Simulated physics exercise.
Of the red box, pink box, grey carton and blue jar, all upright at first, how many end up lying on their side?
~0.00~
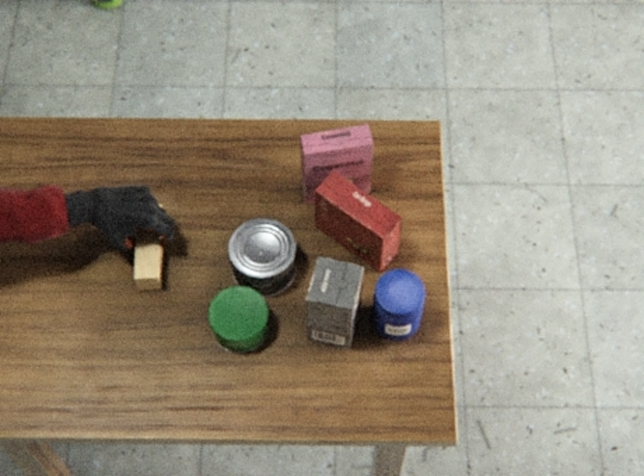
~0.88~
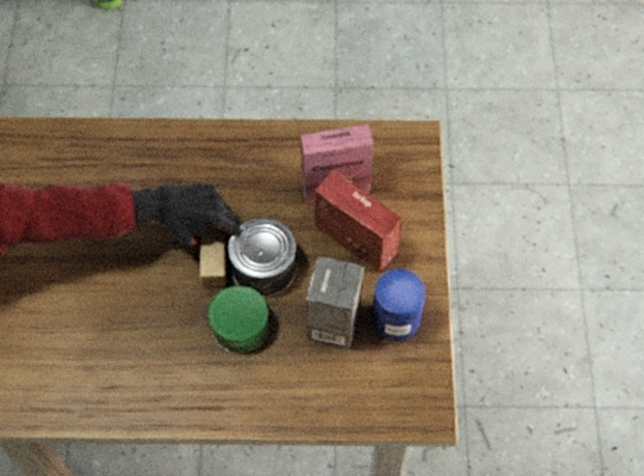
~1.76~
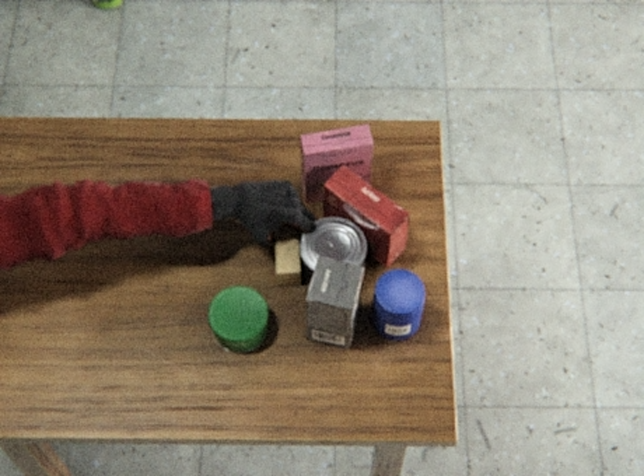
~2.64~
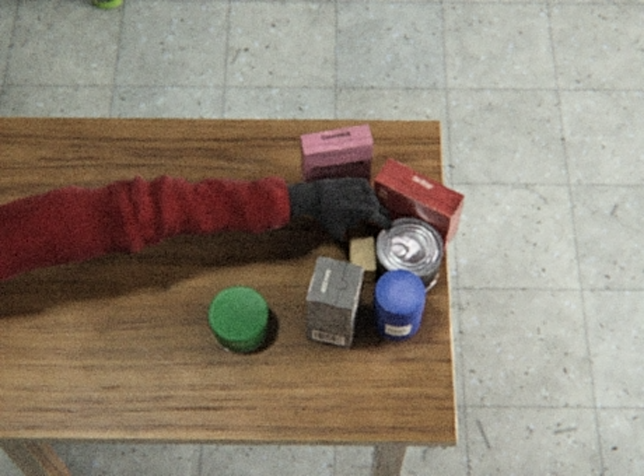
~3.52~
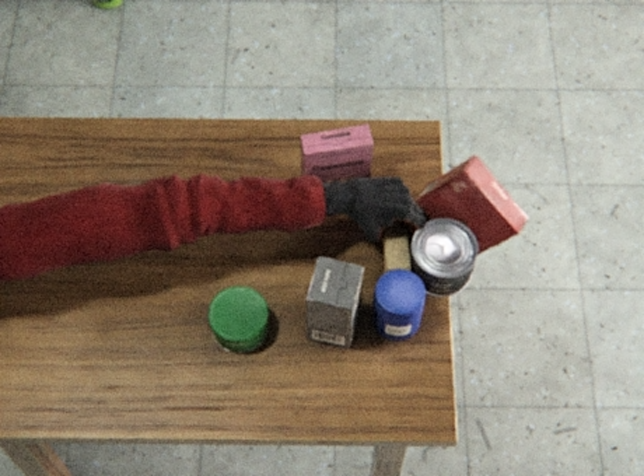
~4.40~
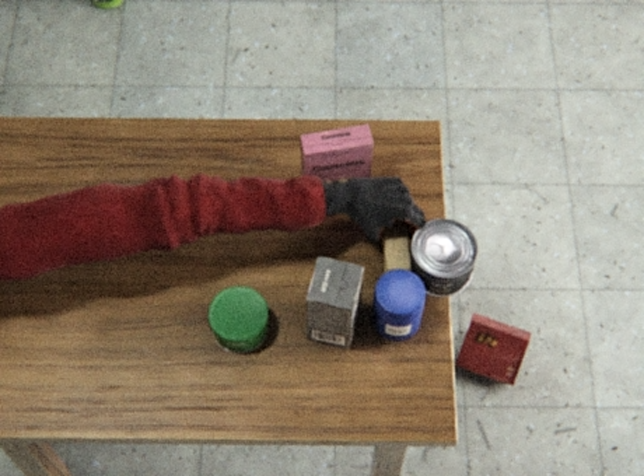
Just one of them, the red box, which ends up lying on the floor beyond the right end of the table.
Gloved arm sliding a block right, pushing a tin partly over the table's edge and a red box onto the floor.
